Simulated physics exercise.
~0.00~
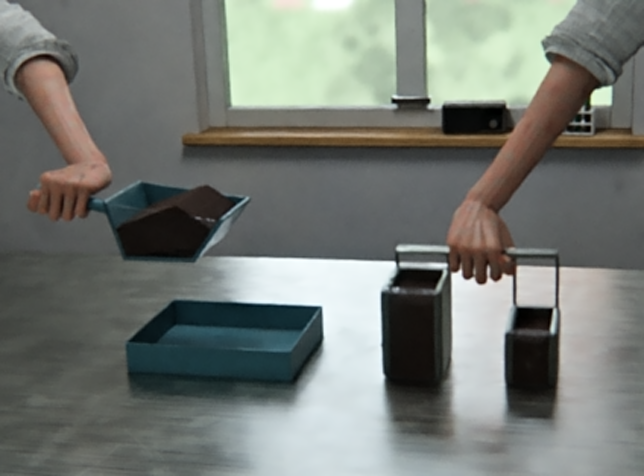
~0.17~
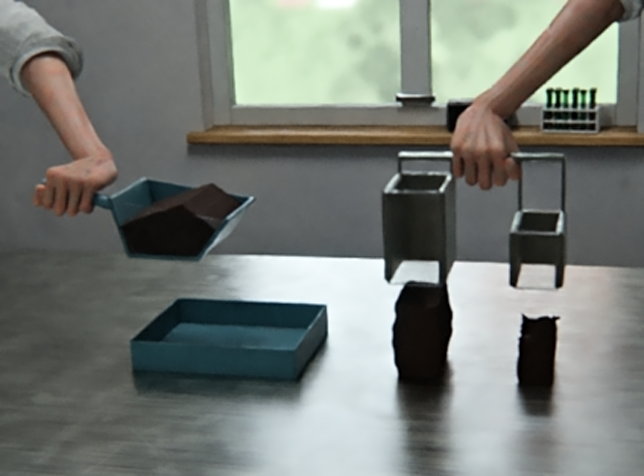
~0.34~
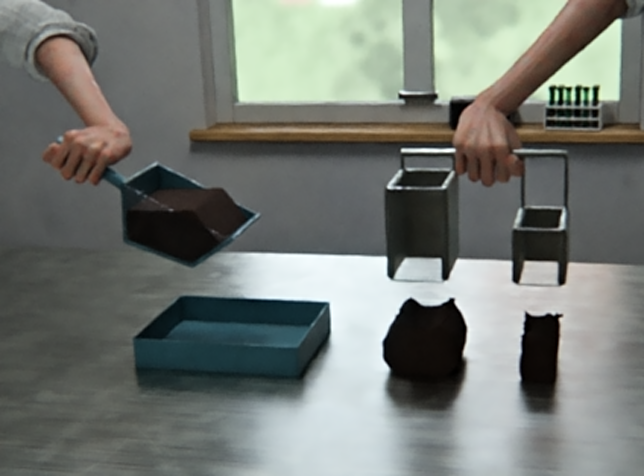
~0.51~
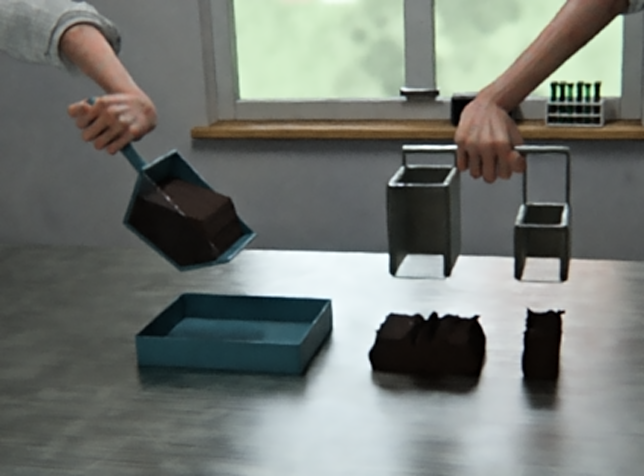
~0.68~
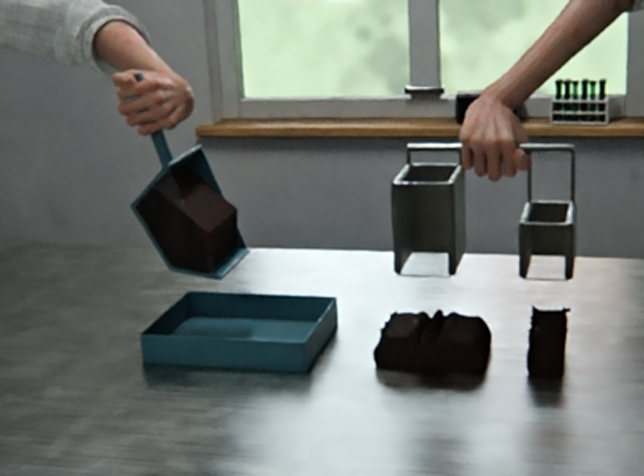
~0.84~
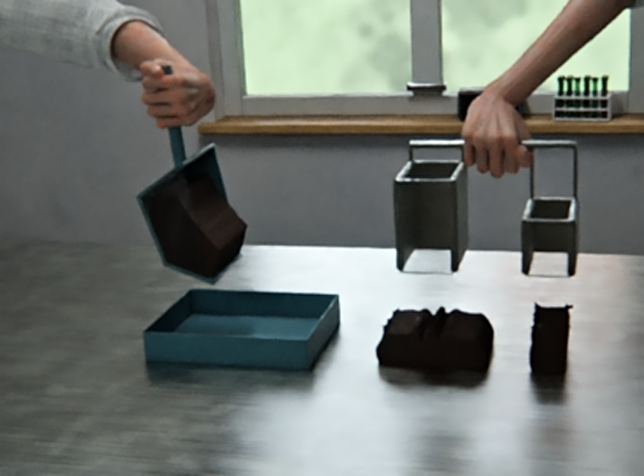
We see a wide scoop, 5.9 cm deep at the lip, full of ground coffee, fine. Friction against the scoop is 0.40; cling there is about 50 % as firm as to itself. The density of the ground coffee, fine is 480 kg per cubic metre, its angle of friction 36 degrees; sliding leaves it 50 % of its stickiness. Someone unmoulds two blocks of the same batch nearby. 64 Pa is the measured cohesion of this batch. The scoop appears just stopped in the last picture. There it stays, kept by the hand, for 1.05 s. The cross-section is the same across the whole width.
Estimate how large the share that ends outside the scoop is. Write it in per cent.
I would say roughly 62 per cent.
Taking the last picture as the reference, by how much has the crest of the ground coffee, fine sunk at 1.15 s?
The difference comes to roughly 4.5 cm.
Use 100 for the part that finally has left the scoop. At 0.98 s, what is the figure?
Share so far: Roughly 20 percent.
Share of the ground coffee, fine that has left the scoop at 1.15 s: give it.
Value: Near 55 %.
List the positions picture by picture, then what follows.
The first frame shows lip at (219, 220), tilt 0 degrees; top of the ground coffee, fine at (176, 207); blocks stand 12 cm, 6.4 cm (left to right).
The second frame shows lip at (224, 220), tilt 2 degrees; top of the ground coffee, fine at (176, 205); blocks stand 11 cm, 6.4 cm (left to right).
The third frame shows lip at (230, 238), tilt 19 degrees; top of the ground coffee, fine at (173, 210); blocks stand 8.0 cm, 6.4 cm (left to right).
The fourth frame shows lip at (227, 259), tilt 40 degrees; top of the ground coffee, fine at (137, 197); blocks stand 5.3 cm, 6.4 cm (left to right).
The fifth frame shows lip at (220, 276), tilt 61 degrees; top of the ground coffee, fine at (153, 189); blocks stand 5.3 cm, 6.4 cm (left to right).
The sixth frame shows lip at (213, 281), tilt 72 degrees; top of the ground coffee, fine at (172, 195); blocks stand 5.3 cm, 6.4 cm (left to right).
After 0.98 s, the scoop is at 72 degrees and 14 % has left it.
After 1.15 s, the scoop is at 72 degrees and 57 % has left it.
After 1.31 s, the scoop is at 72 degrees and 62 % has left it.
After 1.48 s, the scoop is at 72 degrees and 62 % has left it.
After 1.59 s, at the end, the scoop is at 72 degrees and 62 % has left it.
